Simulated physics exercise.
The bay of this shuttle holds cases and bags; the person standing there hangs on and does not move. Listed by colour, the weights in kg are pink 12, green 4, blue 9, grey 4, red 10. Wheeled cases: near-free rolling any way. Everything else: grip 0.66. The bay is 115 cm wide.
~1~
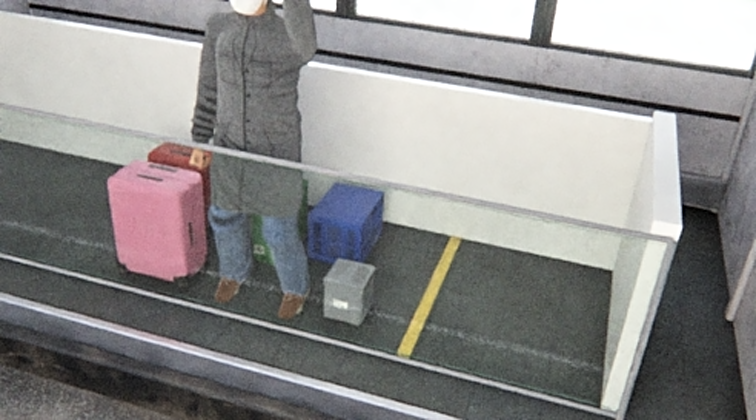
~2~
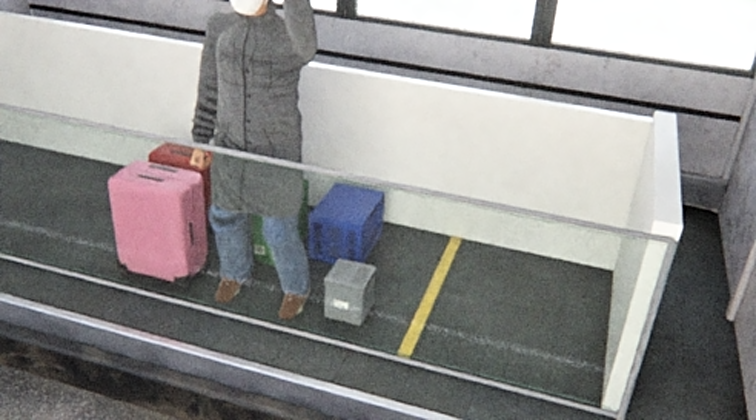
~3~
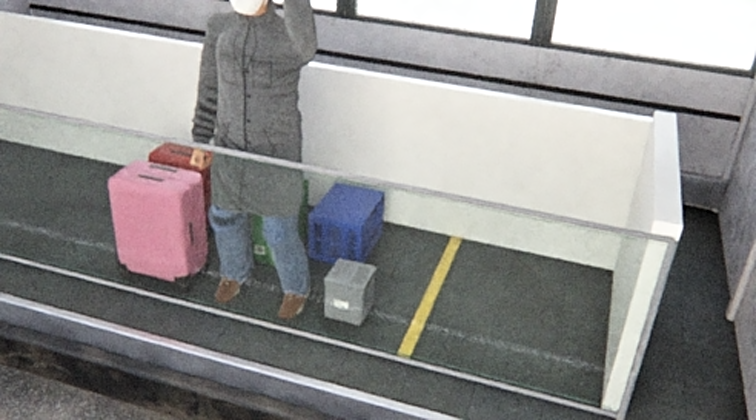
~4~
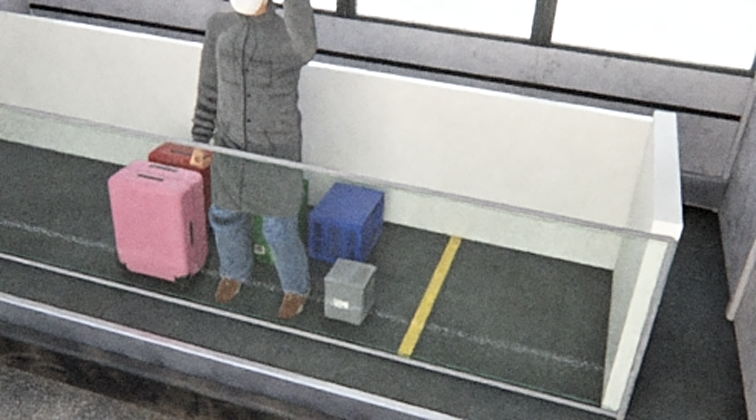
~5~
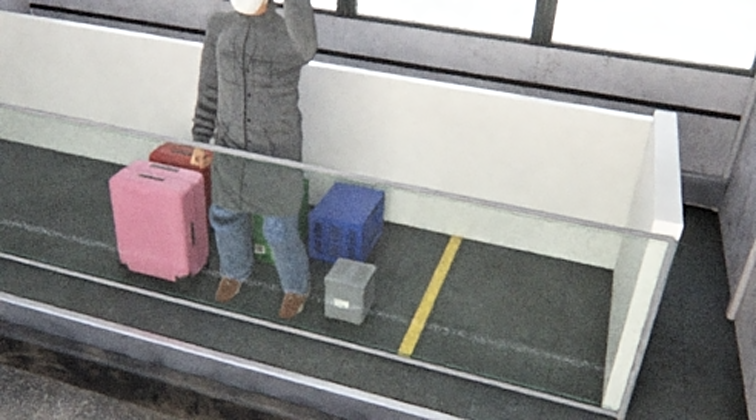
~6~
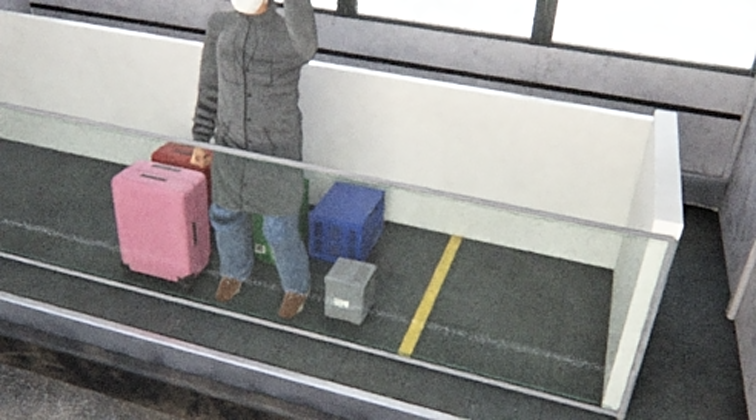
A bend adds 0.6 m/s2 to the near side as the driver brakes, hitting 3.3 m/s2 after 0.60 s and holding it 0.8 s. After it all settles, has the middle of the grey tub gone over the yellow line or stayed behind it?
Oh, that one stays this side of the line.
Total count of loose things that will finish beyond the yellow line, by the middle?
The tally comes out at 0.
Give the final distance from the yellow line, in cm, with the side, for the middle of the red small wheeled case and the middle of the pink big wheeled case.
Short side for both: Red small wheeled case 70 cm, pink big wheeled case 120 cm.
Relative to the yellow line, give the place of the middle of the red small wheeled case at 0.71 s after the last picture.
About 90 cm short of it.
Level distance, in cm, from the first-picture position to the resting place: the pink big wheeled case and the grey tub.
Pink big wheeled case 10 and grey tub 0.
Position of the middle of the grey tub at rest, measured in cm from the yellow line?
It comes to rest close to 35 cm short of it.
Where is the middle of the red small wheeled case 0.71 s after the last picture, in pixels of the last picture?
(261, 224).
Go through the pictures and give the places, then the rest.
In the first picture, grey tub (349, 292), pink big wheeled case (160, 226).
In the second picture, grey tub (350, 292), pink big wheeled case (161, 226).
In the third picture, grey tub (350, 292), pink big wheeled case (161, 226).
In the fourth picture, grey tub (350, 292), pink big wheeled case (161, 226).
In the fifth picture, grey tub (350, 292), pink big wheeled case (162, 226).
In the sixth picture, grey tub (350, 291), pink big wheeled case (164, 226).
Then, 0.31 s after the last picture the grey tub is 35 cm short of the yellow line, tilted 0°, near (350, 291) in the last picture's view; the red small wheeled case 127 cm short of the yellow line, tilted 0°.
Then, 0.71 s after the last picture the grey tub is 35 cm short of the yellow line, tilted 0°, near (350, 291) in the last picture's view.
Then, 1.21 s after the last picture the grey tub is 35 cm short of the yellow line, tilted 0°, near (350, 291) in the last picture's view.
When all is still, pink big wheeled case stops short of the yellow line; green carton stops short of the yellow line; blue crate stops short of the yellow line; grey tub stops short of the yellow line; red small wheeled case stops short of the yellow line.
